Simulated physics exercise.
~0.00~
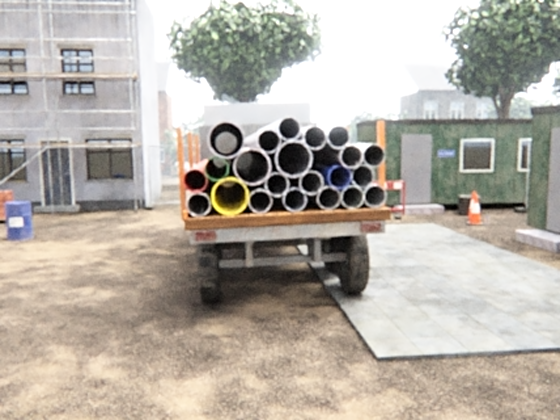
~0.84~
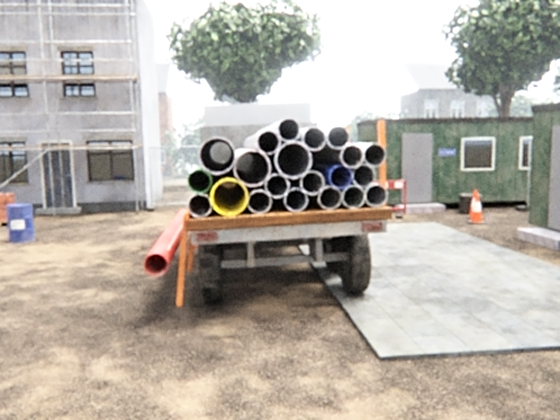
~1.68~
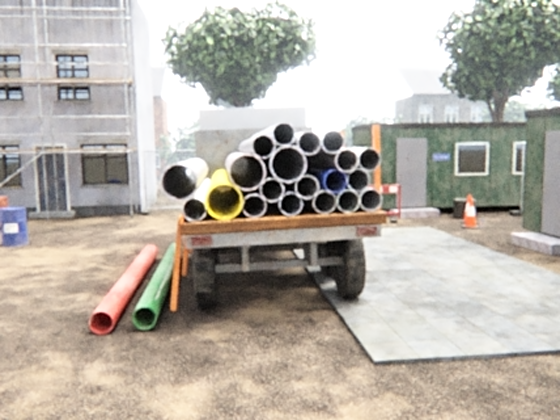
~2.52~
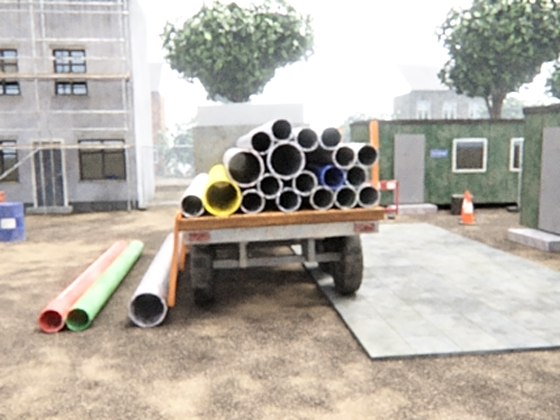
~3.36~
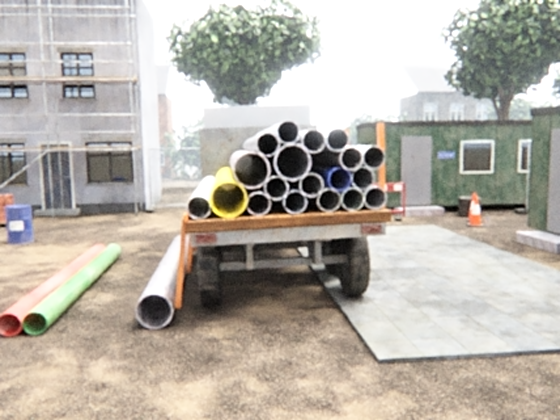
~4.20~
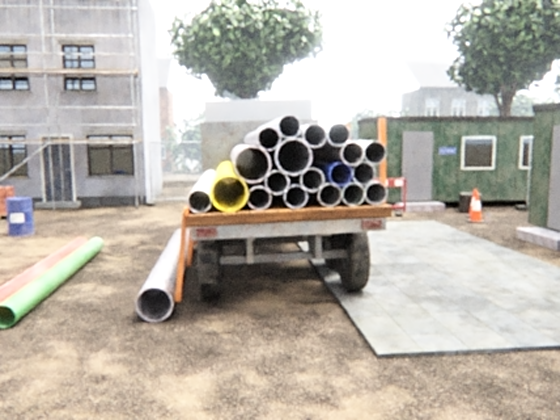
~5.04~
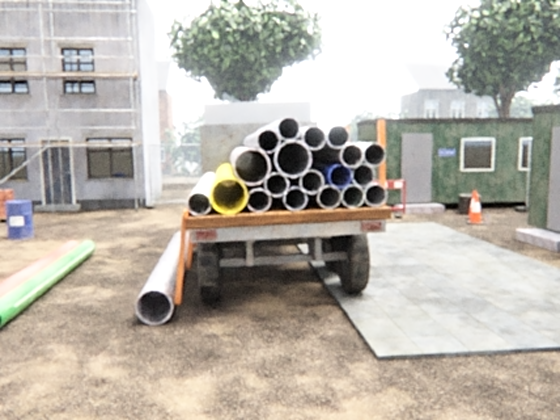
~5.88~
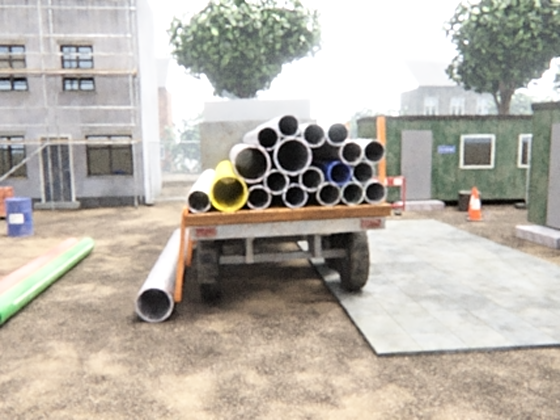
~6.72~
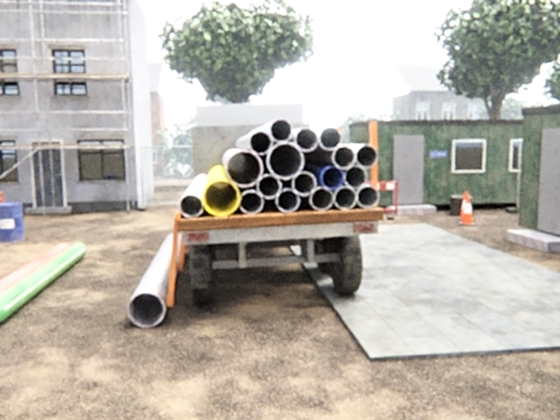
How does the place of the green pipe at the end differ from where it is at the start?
At the start the green pipe is up in the stack near the left side of the lorry's deck. By the end it lies on the ground well to the left of the lorry, next to the red pipe.
A flatbed lorry loaded with a stack of hollow pipes, mostly grey, stands tail-on in a building yard, seen from behind, with a scaffolded grey building to the left and green cabins to the right. Orange posts hold the load on both sides until the left ones drop. A red pipe rolls off the left edge to the ground, and a green one follows it over. A grey pipe drops next and stops beside the lorry, while the red and green pipes roll further left. They come to rest at the left, with the yellow and blue pipes still aboard.
